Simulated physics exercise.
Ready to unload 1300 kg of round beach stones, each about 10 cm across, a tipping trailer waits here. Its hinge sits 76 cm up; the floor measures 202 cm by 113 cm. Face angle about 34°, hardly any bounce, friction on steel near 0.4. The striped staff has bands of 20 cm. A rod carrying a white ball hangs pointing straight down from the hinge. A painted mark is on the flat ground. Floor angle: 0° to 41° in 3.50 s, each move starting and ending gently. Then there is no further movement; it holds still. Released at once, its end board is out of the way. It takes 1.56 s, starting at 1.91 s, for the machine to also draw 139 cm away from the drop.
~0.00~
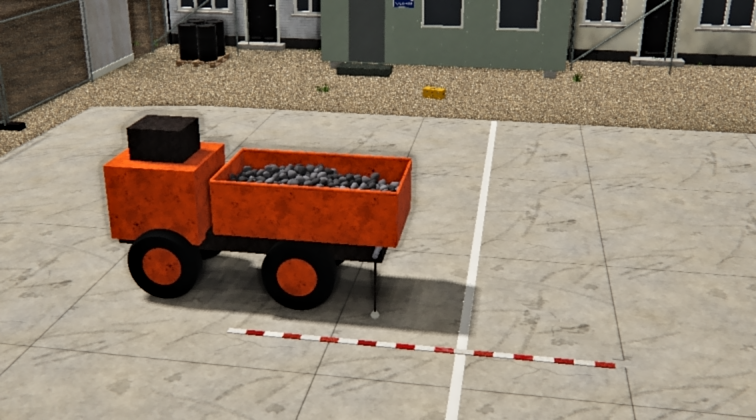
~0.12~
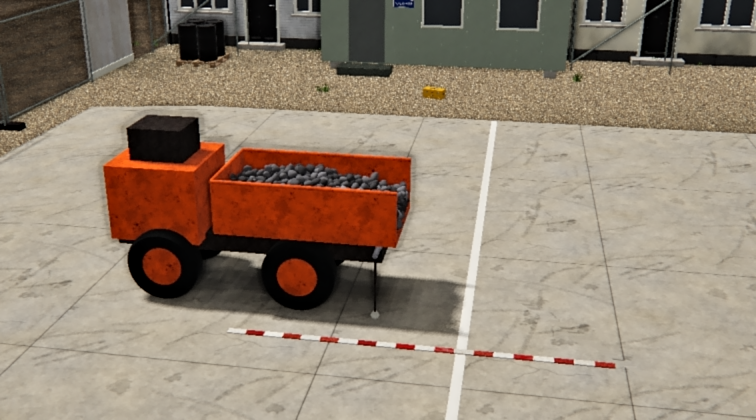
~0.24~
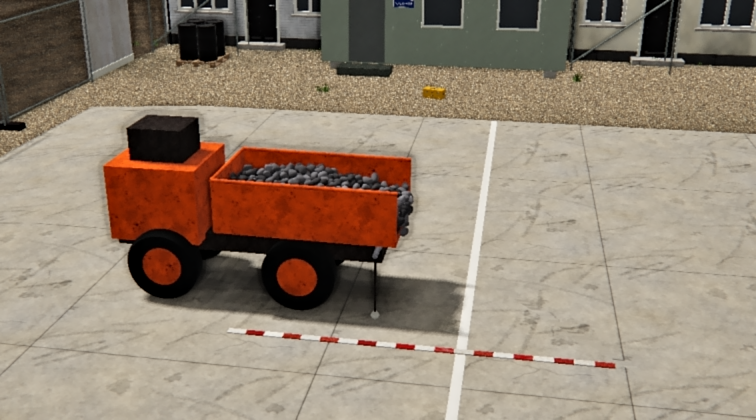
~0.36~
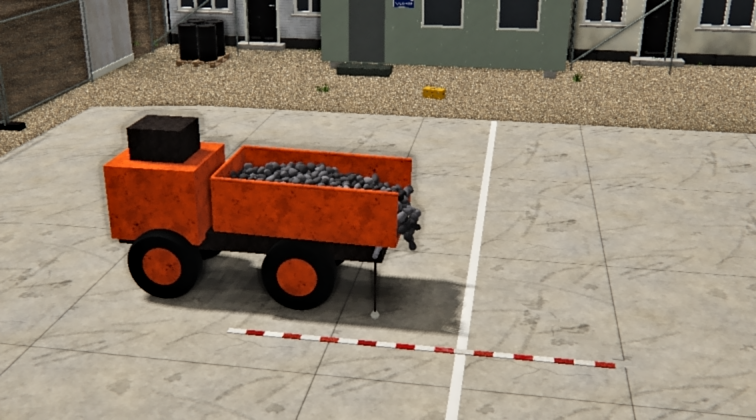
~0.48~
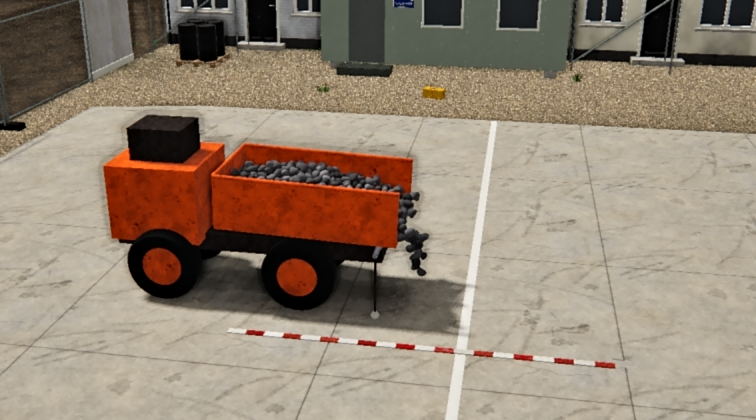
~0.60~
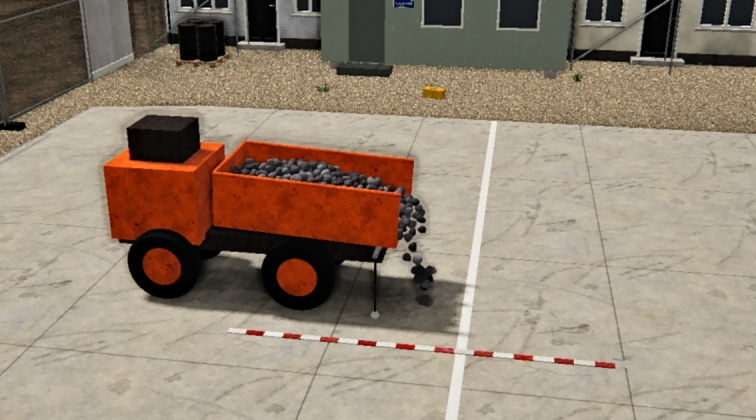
Dark round stones spill from the right end of an orange trailer onto the concrete.
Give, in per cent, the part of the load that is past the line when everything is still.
Close to 20 in every hundred.
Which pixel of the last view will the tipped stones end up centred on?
Their centre sits close to (419, 288).
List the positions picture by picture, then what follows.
In the first picture, lip at (396, 247), floor tilted 0°, highest stones at (301, 172).
In the second picture, lip at (396, 247), floor tilted 0°, highest stones at (302, 172); the stones move at 0.1 m/s on average.
In the third picture, lip at (396, 247), floor tilted 1°, highest stones at (302, 172); 1 % has left.
In the fourth picture, lip at (396, 247), floor tilted 1°, highest stones at (293, 169); 2 % has left.
In the fifth picture, the bed is at 2°, its lip at (396, 247); the top of the load is at (294, 168); 3 % has left.
In the sixth picture, the bed is at 3°, its lip at (396, 248); the top of the load is at (286, 165); 5 % has left.
After 2.6 s the floor is at 35°; 26 % in the bed, 63 % short of the line, 11 % past the line; the foremost stones are at (541, 300).
After 3.6 s the floor is at 41°; 0 % in the bed, 83 % short of the line, 17 % past the line; the foremost stones are at (557, 324).
After 4.0 s the floor is at 41°; 0 % in the bed, 83 % short of the line, 17 % past the line; the foremost stones are at (557, 325).
After 7.0 s the floor is at 41°; 0 % in the bed, 83 % short of the line, 17 % past the line; the foremost stones are at (557, 325).
